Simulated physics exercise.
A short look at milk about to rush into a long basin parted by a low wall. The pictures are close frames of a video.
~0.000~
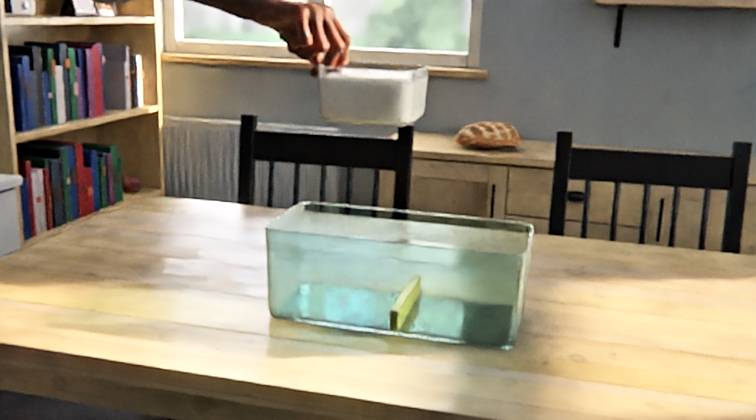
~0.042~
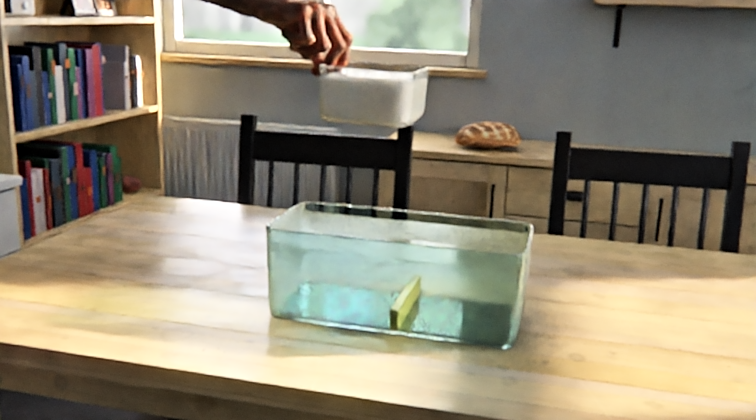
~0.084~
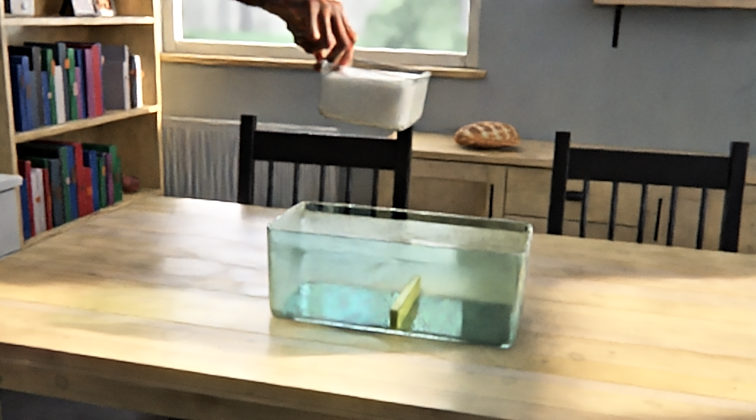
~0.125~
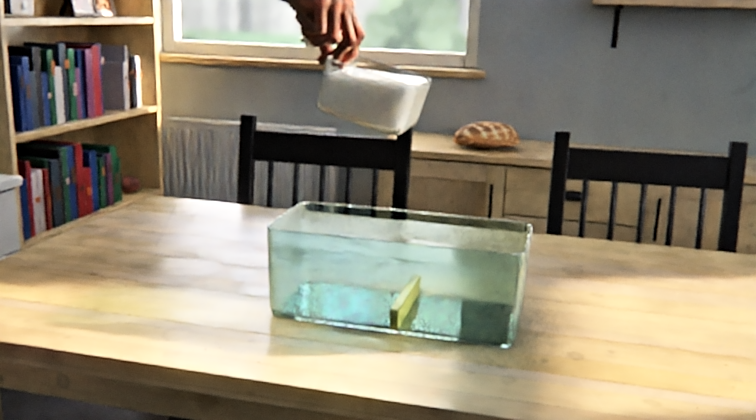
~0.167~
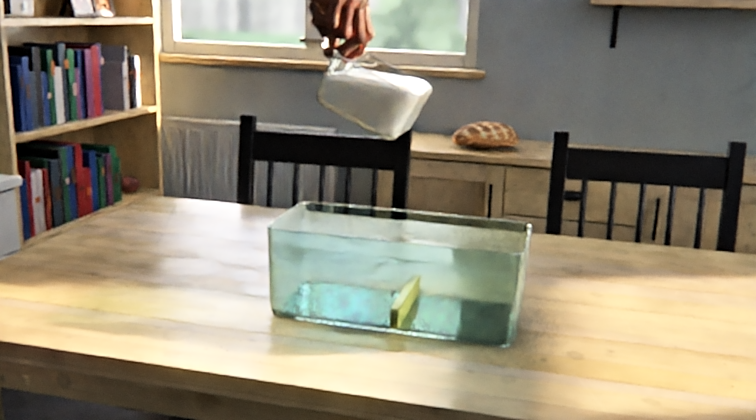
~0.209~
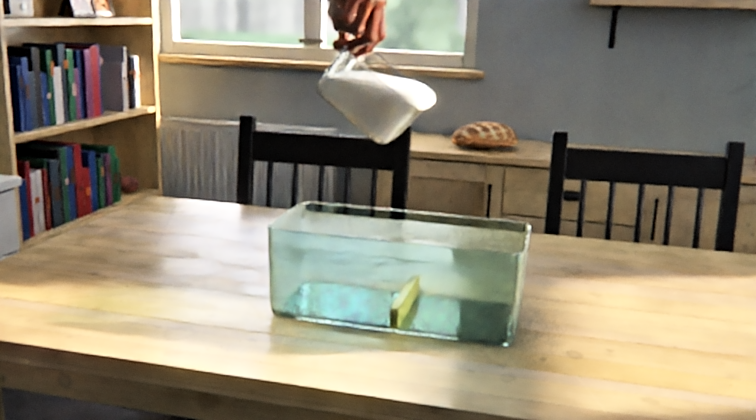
The clip opens on a hand holding a clear container of milk level above a long glass basin with a low yellowish wall inside, on a wooden table. The hand shifts right as the container tips, slowly then more steeply, its right end dipping and the milk shifting toward that lower edge, while the basin stays still.
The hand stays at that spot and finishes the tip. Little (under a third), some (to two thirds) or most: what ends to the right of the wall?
It comes to over two thirds.
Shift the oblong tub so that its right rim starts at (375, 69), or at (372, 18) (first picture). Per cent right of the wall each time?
Near 55 % and 60 %.
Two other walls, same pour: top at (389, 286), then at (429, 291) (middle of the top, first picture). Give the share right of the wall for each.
In turn 80 and 65 in a hundred.
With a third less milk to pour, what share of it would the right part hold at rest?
About 85 per cent.
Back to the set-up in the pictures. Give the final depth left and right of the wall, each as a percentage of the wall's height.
Left about 20, right about 80.
A moment on, the oblong tub is tipped right over and 17 per cent is still to pour, 0 is left of the wall and 26 right of it.
Next, the oblong tub is tipped right over and 2 per cent is still to pour, 10 is left of the wall and 76 right of it.
Then the oblong tub is tipped right over and 0 per cent is still to pour, 19 is left of the wall and 74 right of it.
Later the oblong tub is tipped right over and 0 per cent is still to pour, 21 is left of the wall and 74 right of it.
In the end 21 per cent lies left of the wall, 74 right of it and 5 outside.
